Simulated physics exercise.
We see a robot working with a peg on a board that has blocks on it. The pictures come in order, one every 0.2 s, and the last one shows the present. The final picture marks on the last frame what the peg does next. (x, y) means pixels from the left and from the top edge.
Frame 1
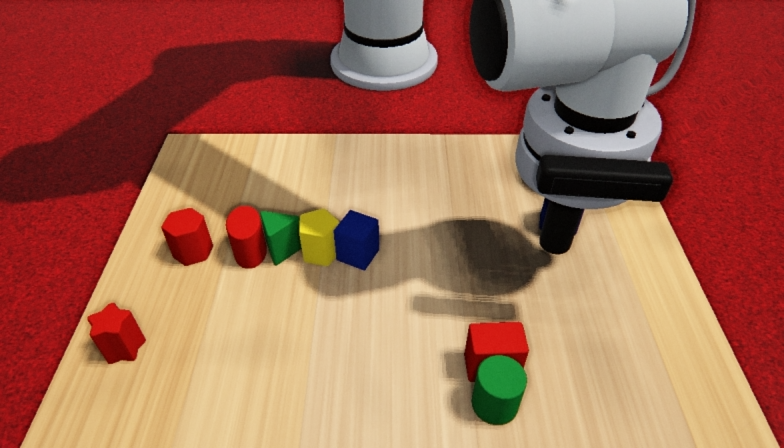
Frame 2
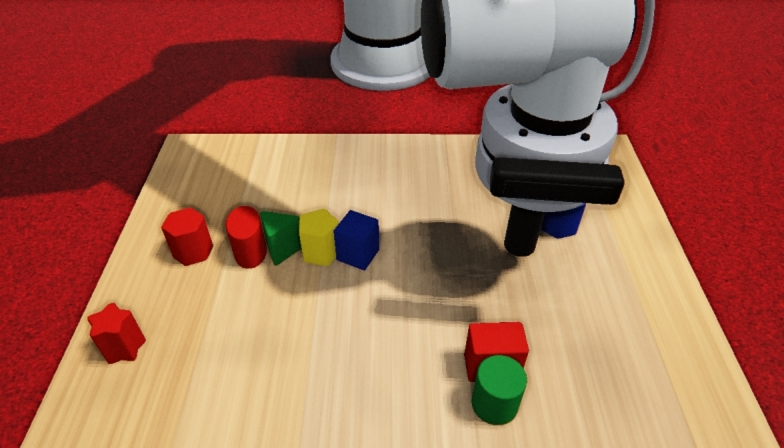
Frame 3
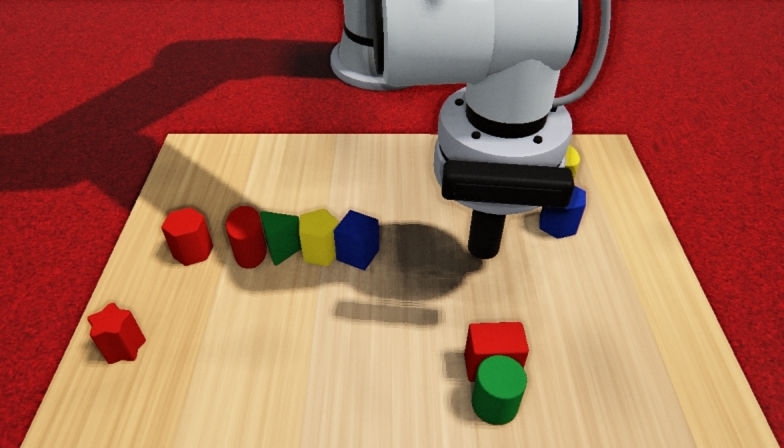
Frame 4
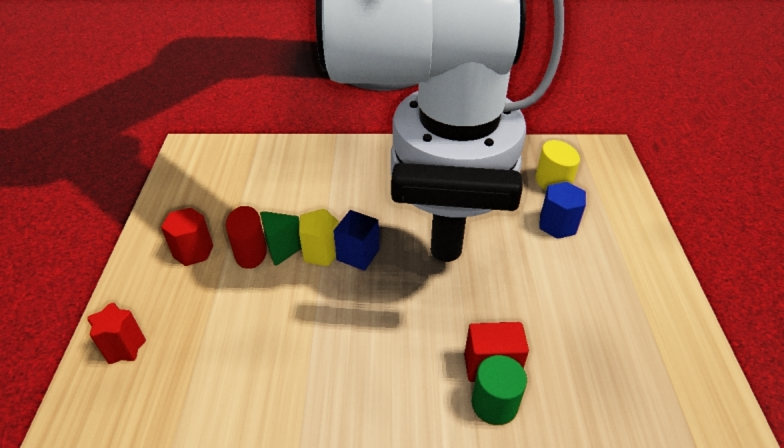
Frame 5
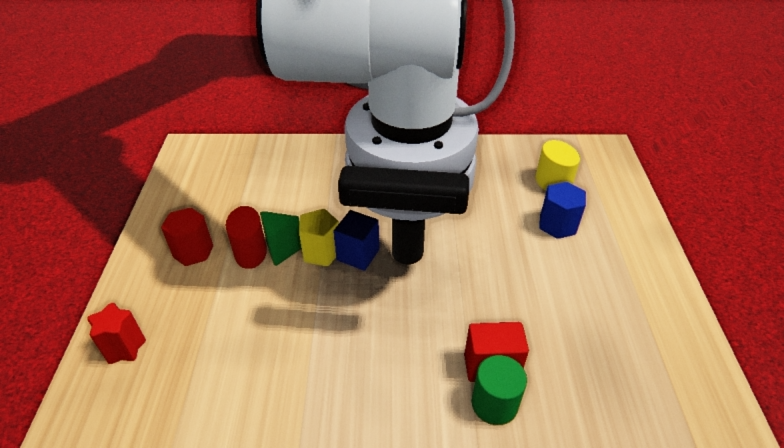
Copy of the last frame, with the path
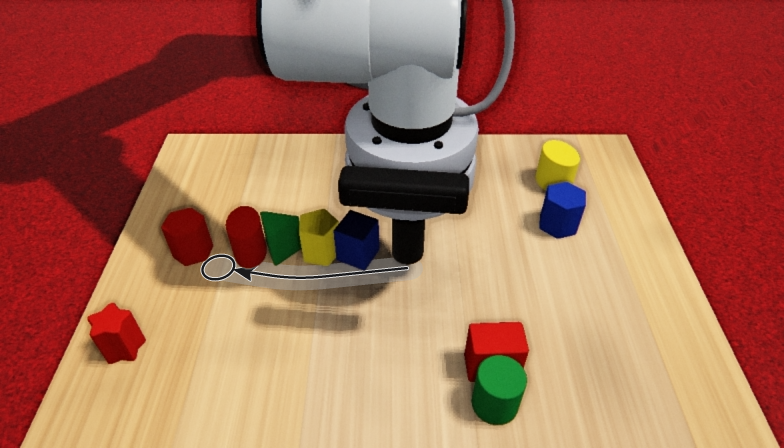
On a wooden board with colored blocks scattered over it, a robot arm moved its dark peg steadily left toward the row of blocks, uncovering a blue block and a yellow one, while every block stayed still.
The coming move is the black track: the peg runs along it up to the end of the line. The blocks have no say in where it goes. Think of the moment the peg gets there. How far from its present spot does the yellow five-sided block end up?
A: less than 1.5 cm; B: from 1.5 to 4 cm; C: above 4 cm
My answer is option B.
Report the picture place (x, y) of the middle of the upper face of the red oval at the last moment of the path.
It ends at (218, 211).
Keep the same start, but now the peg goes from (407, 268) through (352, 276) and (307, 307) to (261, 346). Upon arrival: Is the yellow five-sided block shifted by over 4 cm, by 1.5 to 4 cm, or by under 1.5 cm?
I reckon it covers between 1.5 and 4 cm.
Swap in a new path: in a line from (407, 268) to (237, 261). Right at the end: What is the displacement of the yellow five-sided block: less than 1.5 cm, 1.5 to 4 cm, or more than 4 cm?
It ends over 4 cm away.
Drawn move, from (407, 268) over (311, 277) to (218, 267).
On the path given first. One third of the way, peg (341, 260); red oval (236, 222), turned 15° anticlockwise; green triangular piece (270, 209), turned 40° anticlockwise; yellow five-sided block (302, 204); blue square piece (332, 221), turned 50° clockwise.
Two thirds of the way, peg (275, 262); red oval (236, 222), turned 15° anticlockwise; green triangular piece (270, 209), turned 40° anticlockwise; yellow five-sided block (302, 203); blue square piece (331, 221), turned 55° clockwise.
At the end, peg (214, 252); red hexagonal block (176, 218), turned 20° anticlockwise; red oval (218, 211), turned 50° clockwise; green triangular piece (270, 209), turned 40° anticlockwise; yellow five-sided block (302, 203); blue square piece (331, 221), turned 55° clockwise.
